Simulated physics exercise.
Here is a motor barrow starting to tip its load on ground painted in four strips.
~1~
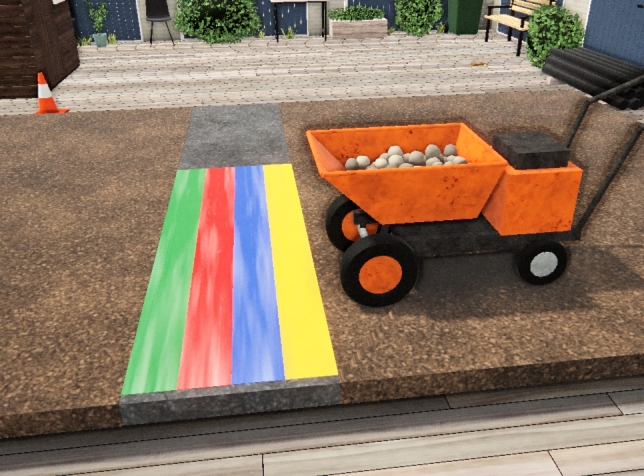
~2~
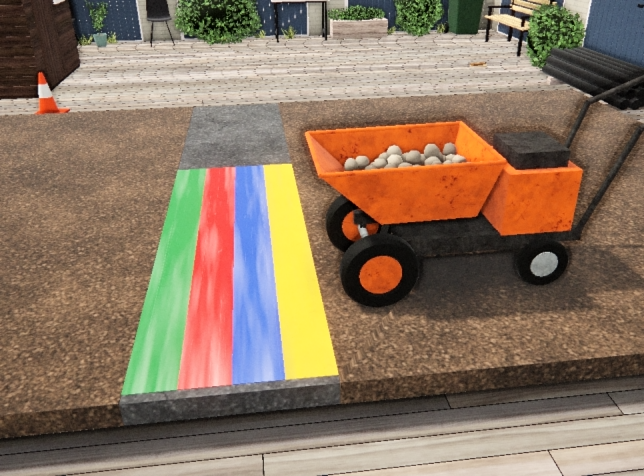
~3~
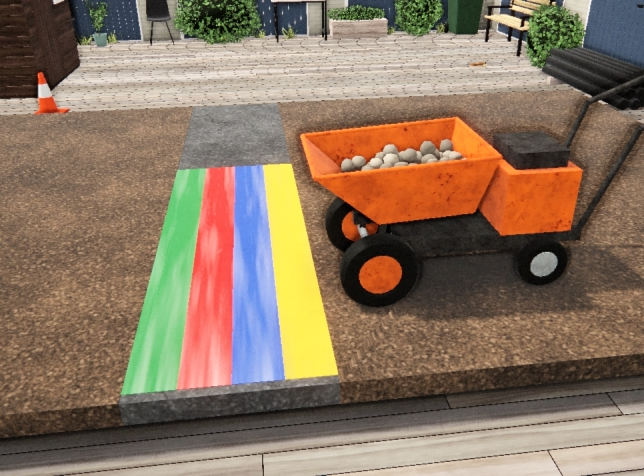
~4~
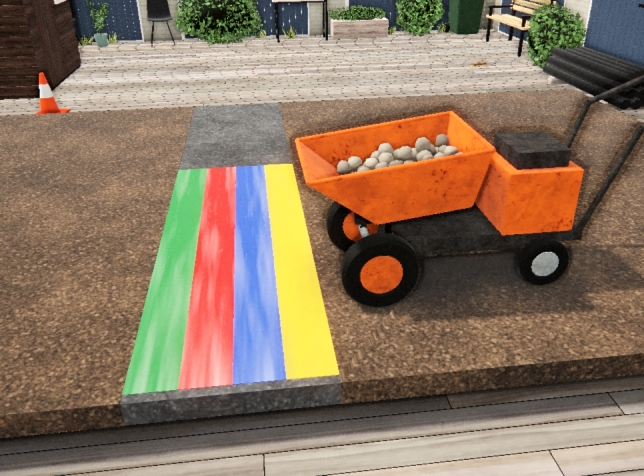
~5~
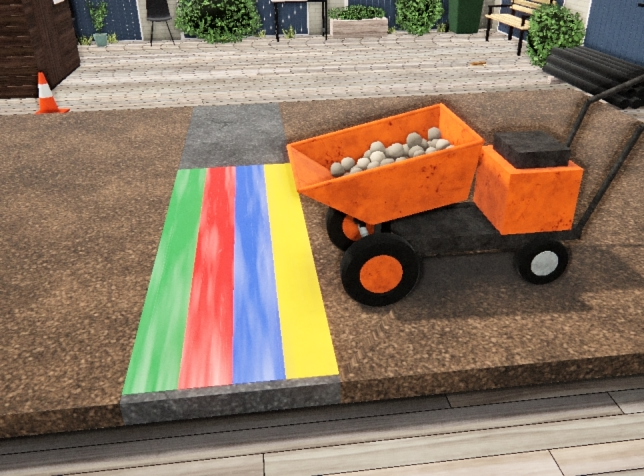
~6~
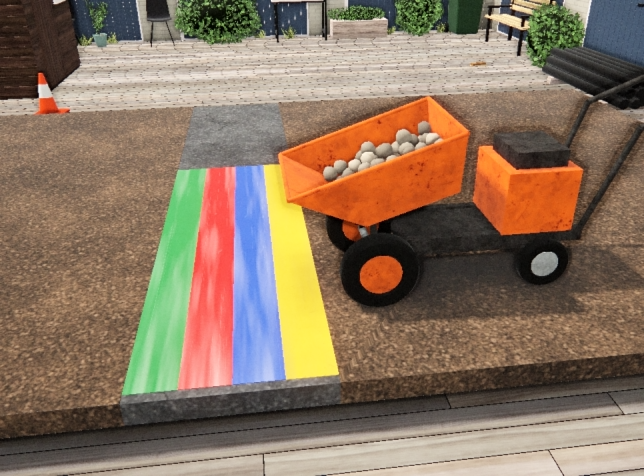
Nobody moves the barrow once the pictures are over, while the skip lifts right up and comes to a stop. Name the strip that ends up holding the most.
Red.
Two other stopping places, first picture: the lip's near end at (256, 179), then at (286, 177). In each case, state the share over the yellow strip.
Near 0 and 0 percent respectively.
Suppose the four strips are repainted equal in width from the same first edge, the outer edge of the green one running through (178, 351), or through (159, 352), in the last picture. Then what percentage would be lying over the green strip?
Near 30 % and 30 %.
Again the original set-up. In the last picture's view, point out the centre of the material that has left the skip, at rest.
Last view, resting centre - approx. (200, 288).
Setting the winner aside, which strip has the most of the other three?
The next one is the strip in green.
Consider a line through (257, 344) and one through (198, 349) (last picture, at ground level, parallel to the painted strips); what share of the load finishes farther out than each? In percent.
Result, first then second: 80 %, 40 %.
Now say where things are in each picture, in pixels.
Lip of the skip at (323, 175), level; top of the load at (429, 177), river pebbles; yellow strip at (305, 335); blue strip at (257, 339); red strip at (207, 344); green strip at (157, 348), in the first picture.
Lip of the skip at (321, 176), level; top of the load at (428, 176), in the second picture.
Lip of the skip at (316, 179), tipped barely; top of the load at (433, 165), in the third picture.
Lip of the skip at (309, 184), tipped a little; top of the load at (428, 162), in the fourth picture.
Lip of the skip at (299, 191), tipped a little; top of the load at (419, 157), in the fifth picture.
Lip of the skip at (289, 201), tipped clearly; top of the load at (421, 152); yellow strip at (306, 335); blue strip at (257, 339); red strip at (208, 344); green strip at (158, 348), in the sixth picture.
Soon after the last picture, skip tipped steeply; all in the skip.
A little later, skip tipped right over; about half in the skip; a small part over the blue strip; about a quarter over the red strip.
Later still, skip tipped right over; about a quarter in the skip; a small part over the blue strip; about a third over the red strip; about a quarter over the green strip; a small part off the paint.
At rest, skip tipped right over; about a quarter in the skip; none over the yellow strip; a small part over the blue strip; about a third over the red strip; about a quarter over the green strip; a small part off the paint.
